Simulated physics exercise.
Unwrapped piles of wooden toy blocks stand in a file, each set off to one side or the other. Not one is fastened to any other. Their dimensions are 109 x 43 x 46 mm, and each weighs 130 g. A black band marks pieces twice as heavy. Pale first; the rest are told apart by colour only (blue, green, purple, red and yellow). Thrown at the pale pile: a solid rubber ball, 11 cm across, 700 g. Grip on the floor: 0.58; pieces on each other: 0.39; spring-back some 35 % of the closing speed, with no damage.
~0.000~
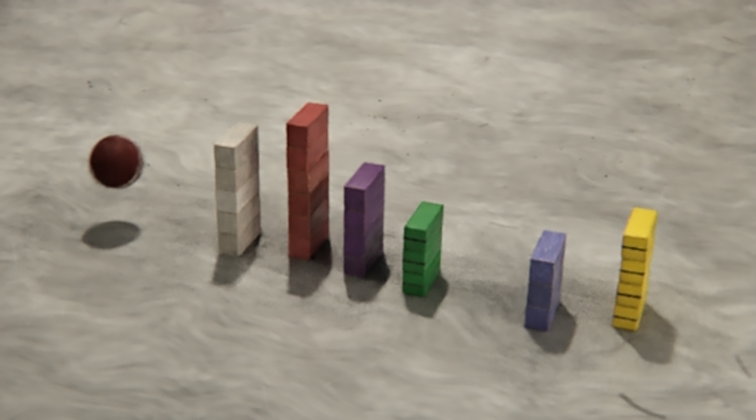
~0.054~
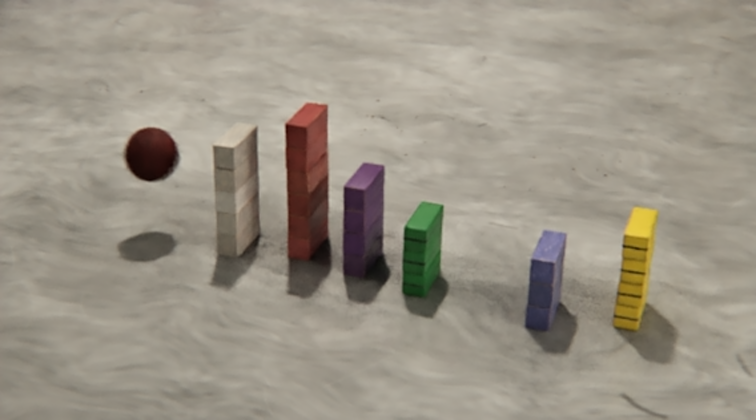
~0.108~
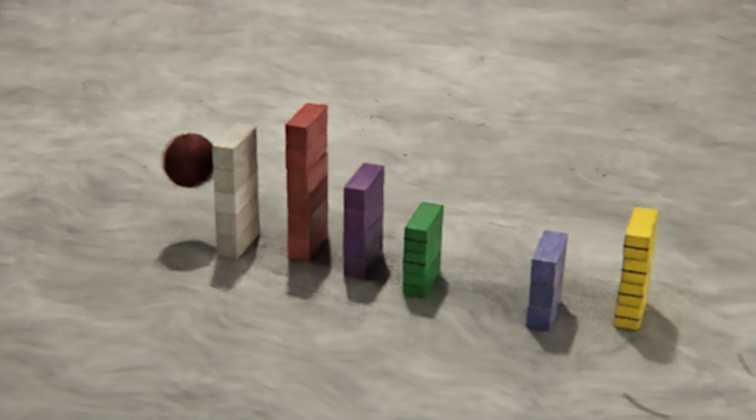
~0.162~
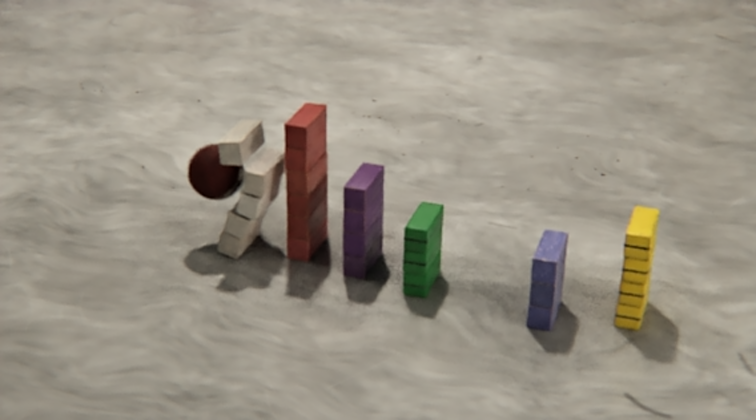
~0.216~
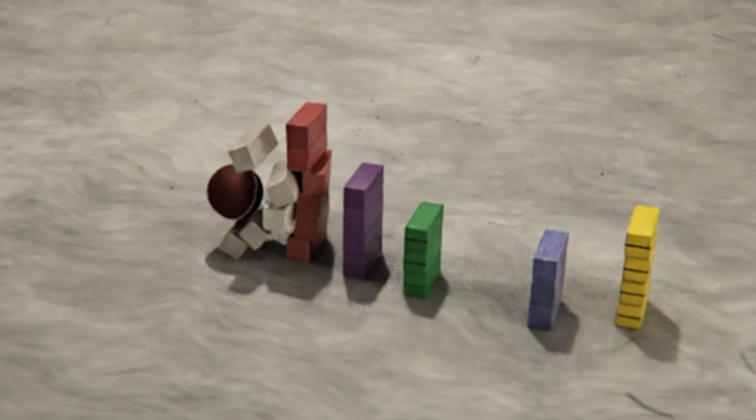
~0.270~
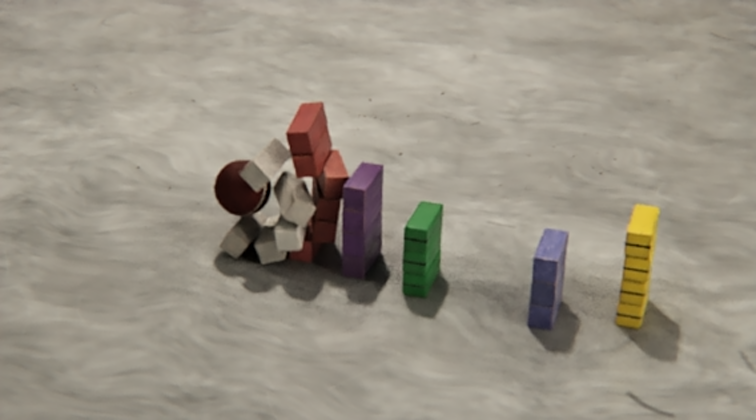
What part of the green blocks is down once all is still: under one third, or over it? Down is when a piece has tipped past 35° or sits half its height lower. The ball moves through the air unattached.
Over one third.
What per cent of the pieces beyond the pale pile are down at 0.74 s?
45 per cent.
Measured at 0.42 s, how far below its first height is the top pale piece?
10 cm.
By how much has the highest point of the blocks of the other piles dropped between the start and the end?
Something like 9 cm, give or take.
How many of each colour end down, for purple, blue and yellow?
Final tally down, purple 4, then blue 0, then yellow 0.
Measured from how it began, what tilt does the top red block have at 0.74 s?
Measured against how it began, the tilt is near 100 degrees.
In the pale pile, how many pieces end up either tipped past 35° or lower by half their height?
The count is 4.
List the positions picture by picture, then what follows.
In the first picture (places mark the middle of the side facing us; the camera moves round a little), ball (117, 162) 20 cm from contact, 1.7 m/s; top green block (424, 215); top blue block (549, 245); the rest undisturbed.
In the second picture, ball (152, 155) 12 cm from contact, 1.6 m/s; top green block (424, 215).
In the third picture, ball (191, 161) 34 mm from contact, 1.5 m/s; top green block (425, 215).
In the fourth picture, ball (216, 172) after contact, 0.9 m/s; top green block (425, 215); the rest undisturbed.
In the fifth picture, ball (235, 192) after contact, 0.5 m/s; top green block (425, 215); 3 disturbed, none down.
In the sixth picture, ball (243, 188) after contact, 0.3 m/s; top green block (424, 215); top red block (305, 117) leaning 13°; steepest lean 13°, the block at (305, 167); 6 disturbed, none down.
After 0.42 s, 4 of the pale pile down; none of the 3 green blocks down (2 of 20 in all colours); top green block unmoved; top red block on its side.
After 0.74 s, 4 of the pale pile down; none of the 3 green blocks down (9 of 20 in all colours); top green block leaning 29°; top red block on its side.
At rest (2.0 s), 4 of the pale pile down; 2 of the 3 green blocks down (11 of 20 in all colours); top green block on its side; top purple block upside down. That is 67 per cent. As the last picture would show them, middles, top green block near (506, 291), top purple block near (532, 245).
